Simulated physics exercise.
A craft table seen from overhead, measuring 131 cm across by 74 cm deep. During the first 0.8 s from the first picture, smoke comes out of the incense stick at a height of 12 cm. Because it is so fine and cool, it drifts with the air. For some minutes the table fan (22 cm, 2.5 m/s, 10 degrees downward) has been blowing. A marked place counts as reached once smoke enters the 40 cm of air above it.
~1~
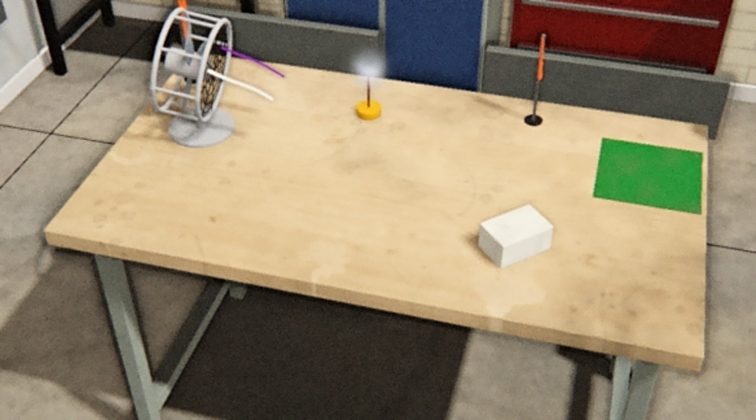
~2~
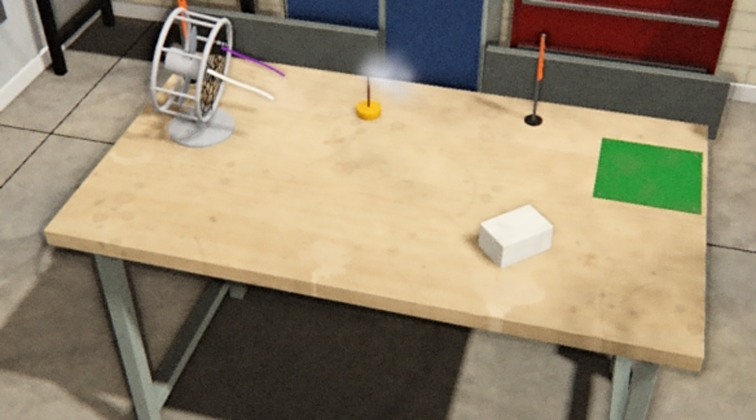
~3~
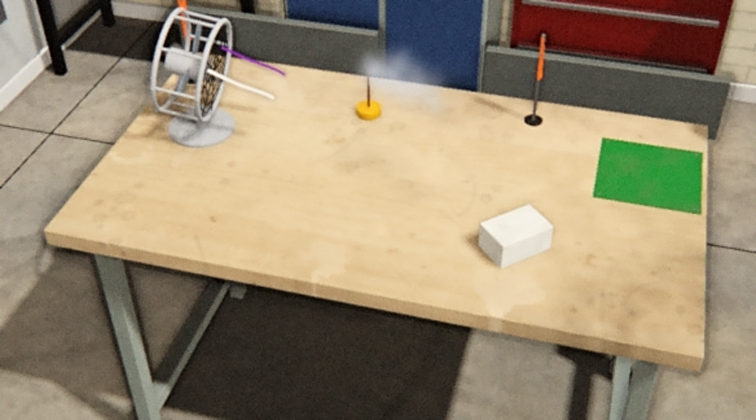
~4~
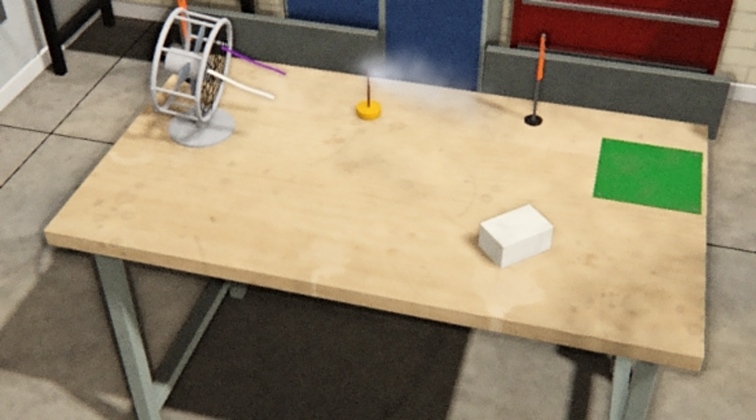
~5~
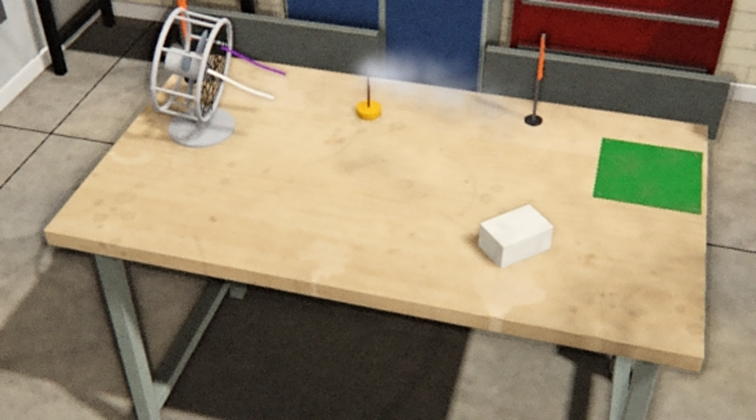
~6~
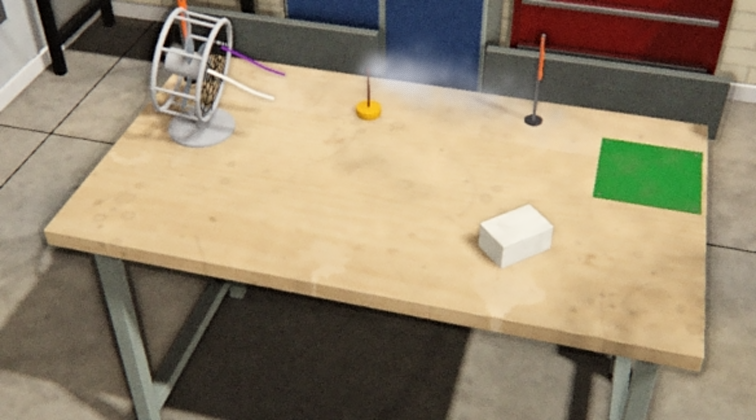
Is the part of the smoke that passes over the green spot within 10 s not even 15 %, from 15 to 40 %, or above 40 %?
Between 15 and 40 % reaches it.
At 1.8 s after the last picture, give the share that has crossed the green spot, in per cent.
30 %.
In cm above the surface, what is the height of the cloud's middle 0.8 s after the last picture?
About 10 cm up.
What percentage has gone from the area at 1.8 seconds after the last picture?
80 per cent, roughly.
Then, 0.8 s after the last picture, 22 % has passed over the green spot; 25 % has left the area, and the middle of the rest is near (611, 85).
Then, 1.8 s after the last picture, 29 % has passed over the green spot; 82 % has left the area, and the middle of the rest is near (697, 25).
Then, 3.8 s after the last picture, 30 % has passed over the green spot; 97 % has left the area.
Then, 9.8 s after the last picture, 30 % has passed over the green spot; 100 % has left the area.
